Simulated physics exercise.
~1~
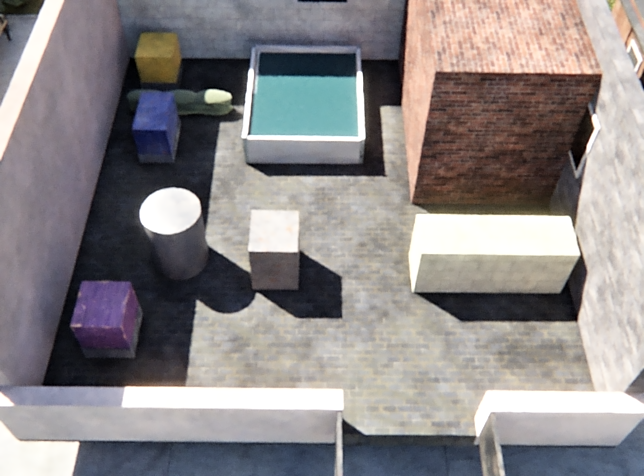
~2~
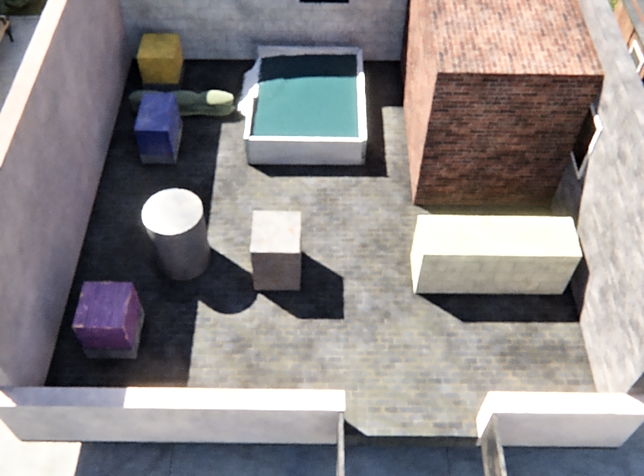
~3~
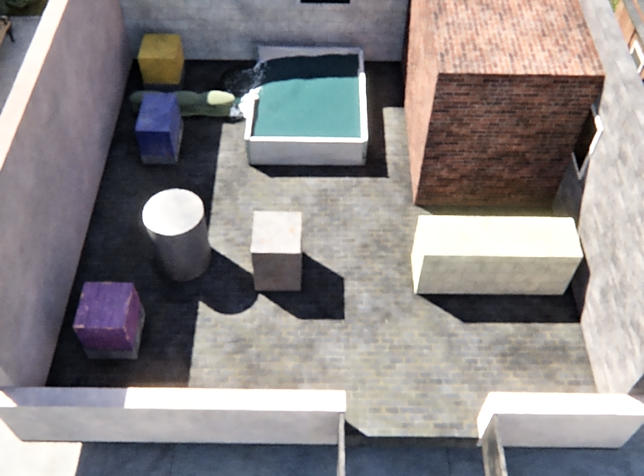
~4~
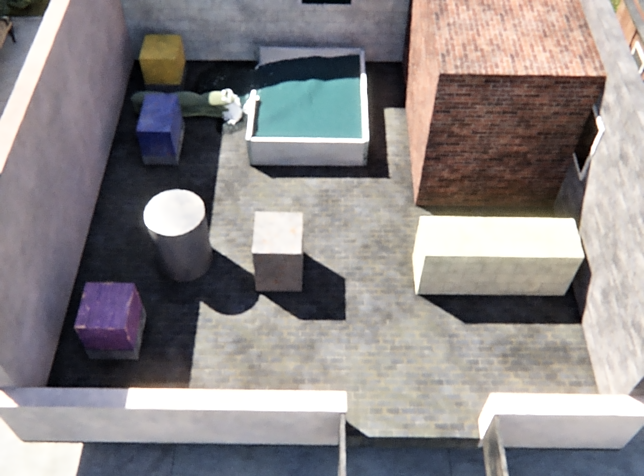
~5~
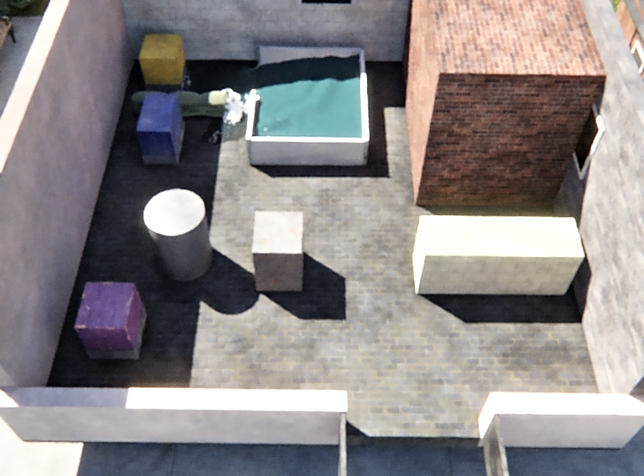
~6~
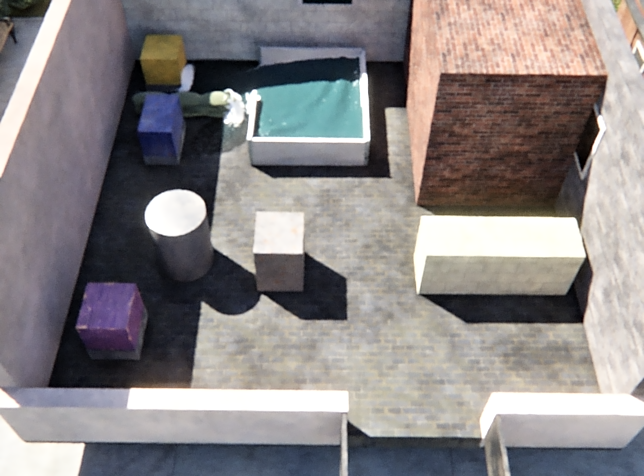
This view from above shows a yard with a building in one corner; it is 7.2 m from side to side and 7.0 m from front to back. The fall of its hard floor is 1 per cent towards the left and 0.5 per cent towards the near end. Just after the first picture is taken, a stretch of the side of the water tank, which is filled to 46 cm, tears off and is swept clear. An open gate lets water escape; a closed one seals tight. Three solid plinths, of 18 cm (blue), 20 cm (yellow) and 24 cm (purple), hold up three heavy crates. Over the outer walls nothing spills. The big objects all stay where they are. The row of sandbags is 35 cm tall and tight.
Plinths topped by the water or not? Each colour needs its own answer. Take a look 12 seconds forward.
Blue crate: Not topped; yellow crate: Topped; purple crate: Not topped.
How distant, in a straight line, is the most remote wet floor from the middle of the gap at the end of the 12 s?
Roughly 7.2 metres out.
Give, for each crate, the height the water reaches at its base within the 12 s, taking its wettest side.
Max (cm) - blue: 9; yellow: 39; purple: 13.
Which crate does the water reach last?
That would be the purple one.
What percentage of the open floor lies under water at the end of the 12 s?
80 %.
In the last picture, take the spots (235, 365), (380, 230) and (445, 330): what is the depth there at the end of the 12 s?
Close to 6, 2 and 1 centimetres.
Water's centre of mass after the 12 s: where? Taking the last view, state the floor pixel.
It lies at roughly (254, 188) in pixels.
A moment later water covers 10 % of the floor and is deepest (38 cm) near (192, 73); blue plinth reached, yellow plinth reached, purple plinth not reached.
Soon after water covers 15 % of the floor and is deepest (38 cm) near (207, 99); blue plinth reached, yellow plinth reached, purple plinth not reached.
Next water covers 25 % of the floor and is deepest (34 cm) near (136, 60); blue plinth reached, yellow plinth reached, purple plinth not reached.
Later on water covers 60 % of the floor and is deepest (16 cm) near (136, 60); blue plinth reached, yellow plinth reached, purple plinth reached.
At the end water covers 80 % of the floor and is deepest (14 cm) near (136, 99); highest at the blue plinth 9 cm, highest at the yellow plinth 39 cm, highest at the purple plinth 13 cm.
